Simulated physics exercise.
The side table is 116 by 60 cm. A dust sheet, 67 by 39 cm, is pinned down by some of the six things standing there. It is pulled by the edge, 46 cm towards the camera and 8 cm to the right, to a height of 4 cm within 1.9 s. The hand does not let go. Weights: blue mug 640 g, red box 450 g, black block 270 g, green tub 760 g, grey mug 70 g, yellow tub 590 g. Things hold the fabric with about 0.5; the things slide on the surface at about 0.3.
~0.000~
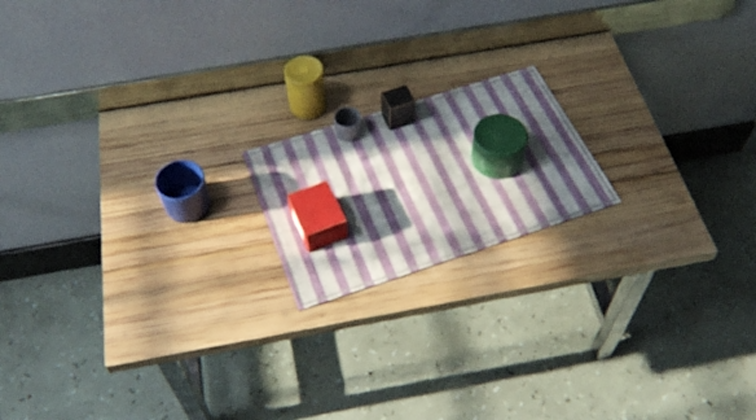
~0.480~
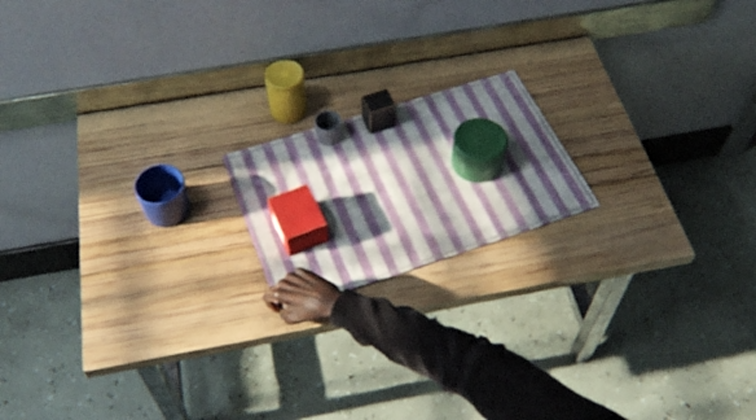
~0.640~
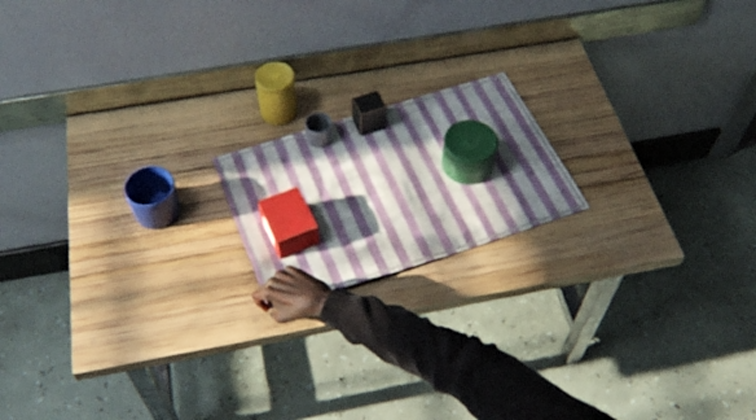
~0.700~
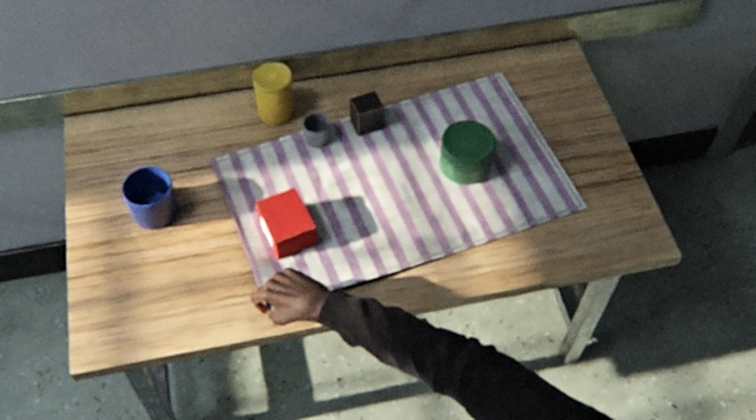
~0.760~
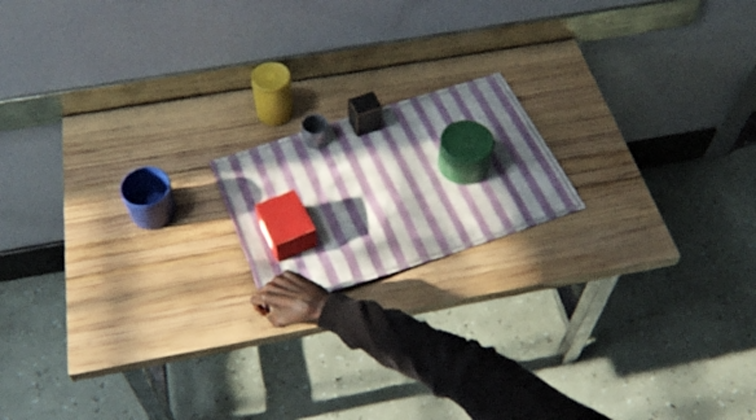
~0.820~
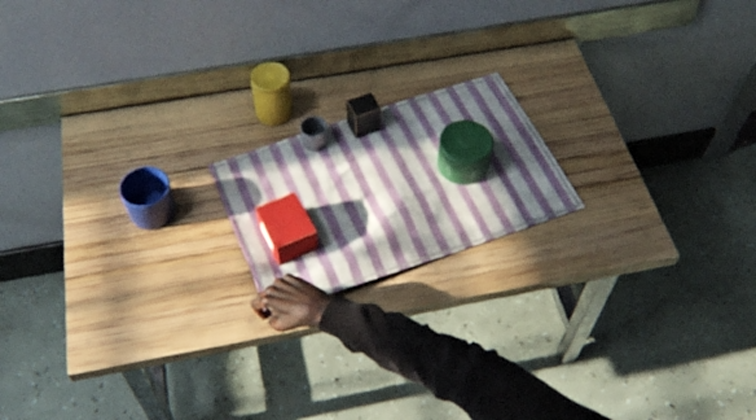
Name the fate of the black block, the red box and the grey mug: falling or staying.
In order: The black block drops off; the red box goes over the edge; the grey mug falls off.
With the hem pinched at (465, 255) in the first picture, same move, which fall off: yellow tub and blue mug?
Then: Yellow tub remains, blue mug stays up.
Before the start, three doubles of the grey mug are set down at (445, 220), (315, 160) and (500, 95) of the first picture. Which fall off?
In turn: Falls off, falls off, stays on.
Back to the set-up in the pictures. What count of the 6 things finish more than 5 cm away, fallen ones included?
That makes 4.
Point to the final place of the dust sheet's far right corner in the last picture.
Around (343, 206).
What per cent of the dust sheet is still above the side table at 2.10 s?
Some 40 per cent of it.
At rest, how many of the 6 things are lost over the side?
3 of them.
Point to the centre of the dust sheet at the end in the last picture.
Near (375, 351).
By 1.2 s, 95 % of the dust sheet is still over the top; red box 11 cm off its start, grey mug 11 cm off its start, black block 9 cm off its start.
By 1.7 s, 75 % of the dust sheet is still over the top; red box 29 cm off its start, grey mug 29 cm off its start, black block 25 cm off its start.
By 2.1 s, 40 % of the dust sheet is still over the top; grey mug over the edge, black block 48 cm off its start at (316, 308), red box over the edge.
By 2.5 s, 35 % of the dust sheet is still over the top; grey mug over the edge, black block over the edge, red box over the edge.
By 4.1 s, 35 % of the dust sheet is still over the top; grey mug over the edge, black block over the edge, red box over the edge, green tub 32 cm off its start at (415, 271).
